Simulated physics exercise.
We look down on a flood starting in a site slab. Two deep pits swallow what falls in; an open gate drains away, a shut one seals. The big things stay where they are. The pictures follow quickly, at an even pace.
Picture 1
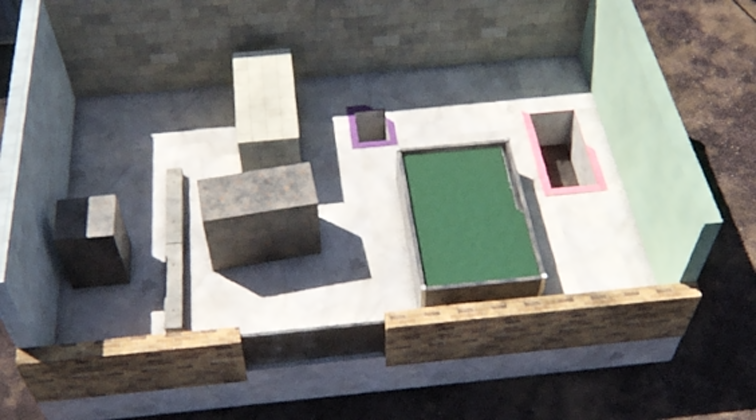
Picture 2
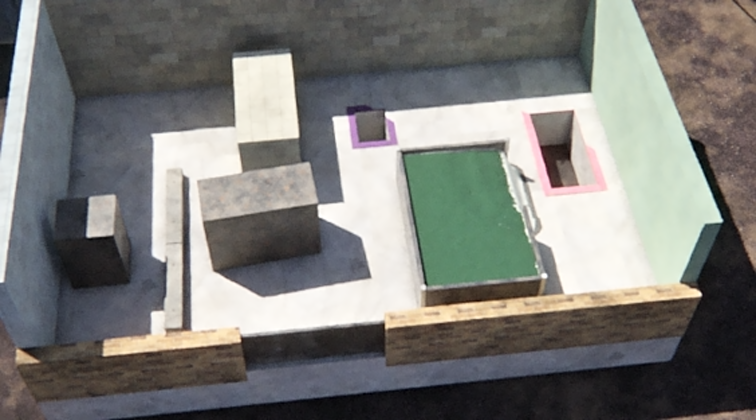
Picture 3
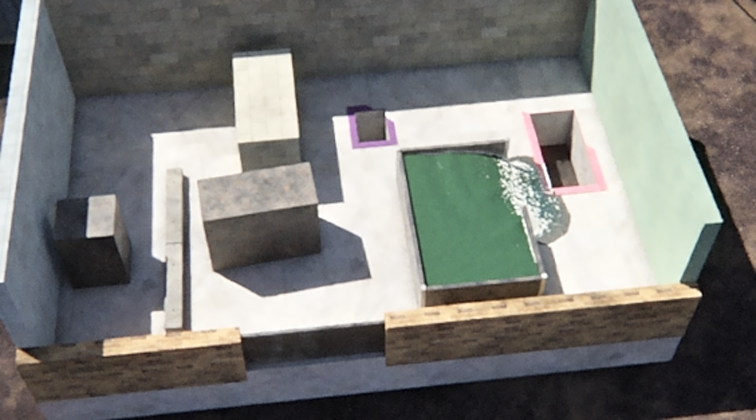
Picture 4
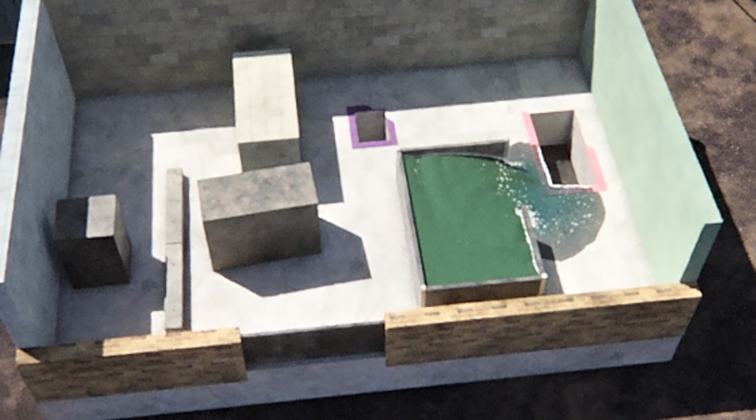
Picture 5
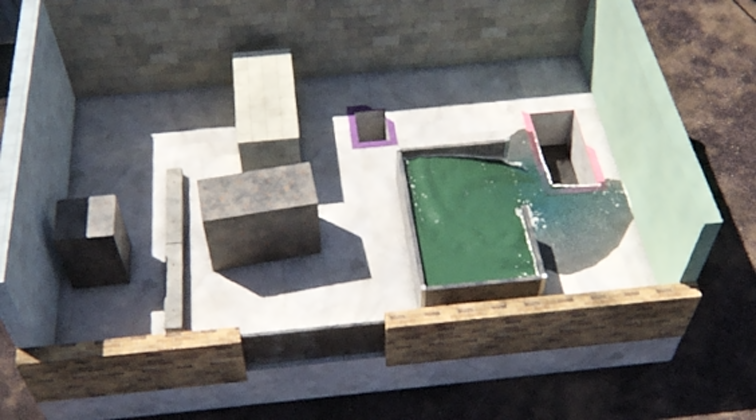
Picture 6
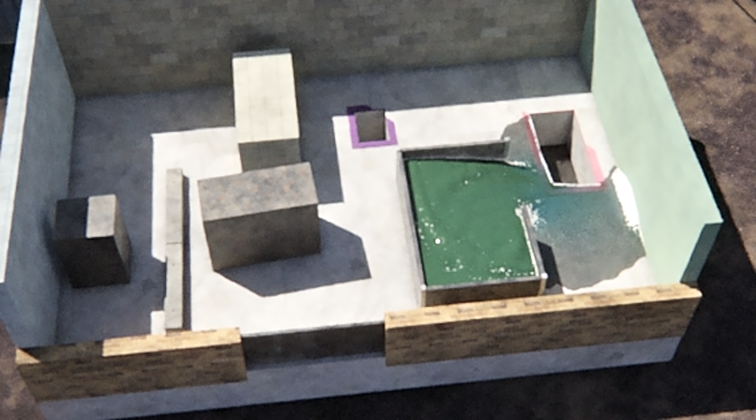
A walled, pale concrete slab is seen from above at an angle, with grey walls behind and at left, a pale green wall at right, and low brick walls in front. Grey blocks stand left of a green-filled tank, near a small purple-edged pit and a larger pink-edged one. Water bursts from the tank's right side, foams, and spreads rightward around the pink-edged pit toward the front, while the camera stays still.
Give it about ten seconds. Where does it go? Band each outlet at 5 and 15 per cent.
In the end: The gate takes under 5 %; the pink pit takes over 15 %; the purple pit takes under 5 %.
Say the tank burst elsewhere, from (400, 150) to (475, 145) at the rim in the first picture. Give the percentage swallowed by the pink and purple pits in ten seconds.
Per cent: Pink 20, purple 30.
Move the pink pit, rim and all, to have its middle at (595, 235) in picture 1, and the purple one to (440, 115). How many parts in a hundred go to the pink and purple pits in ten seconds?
Per cent: Pink 50, purple 10.
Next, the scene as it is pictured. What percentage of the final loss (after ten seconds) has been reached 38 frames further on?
Some 80 per cent.
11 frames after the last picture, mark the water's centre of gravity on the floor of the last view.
I would point to (501, 236).
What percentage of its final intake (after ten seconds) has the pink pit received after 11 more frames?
Roughly 40 per cent.
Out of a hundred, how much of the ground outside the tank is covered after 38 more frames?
I make it 35 per cent.
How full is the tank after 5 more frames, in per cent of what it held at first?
Roughly 68 per cent.
A moment on, water covers 10 % of the floor; the gate 0 %, the pink pit 13 %, the purple pit 0 %.
Next, water covers 15 % of the floor; the gate 0 %, the pink pit 25 %, the purple pit 0 %.
Then, water covers 20 % of the floor; the gate 0 %, the pink pit 36 %, the purple pit 0 %.
Later, water covers 35 % of the floor; the gate 0 %, the pink pit 50 %, the purple pit 0 %.
In the end, water covers 35 % of the floor; the gate 0 %, the pink pit 61 %, the purple pit 0 %.
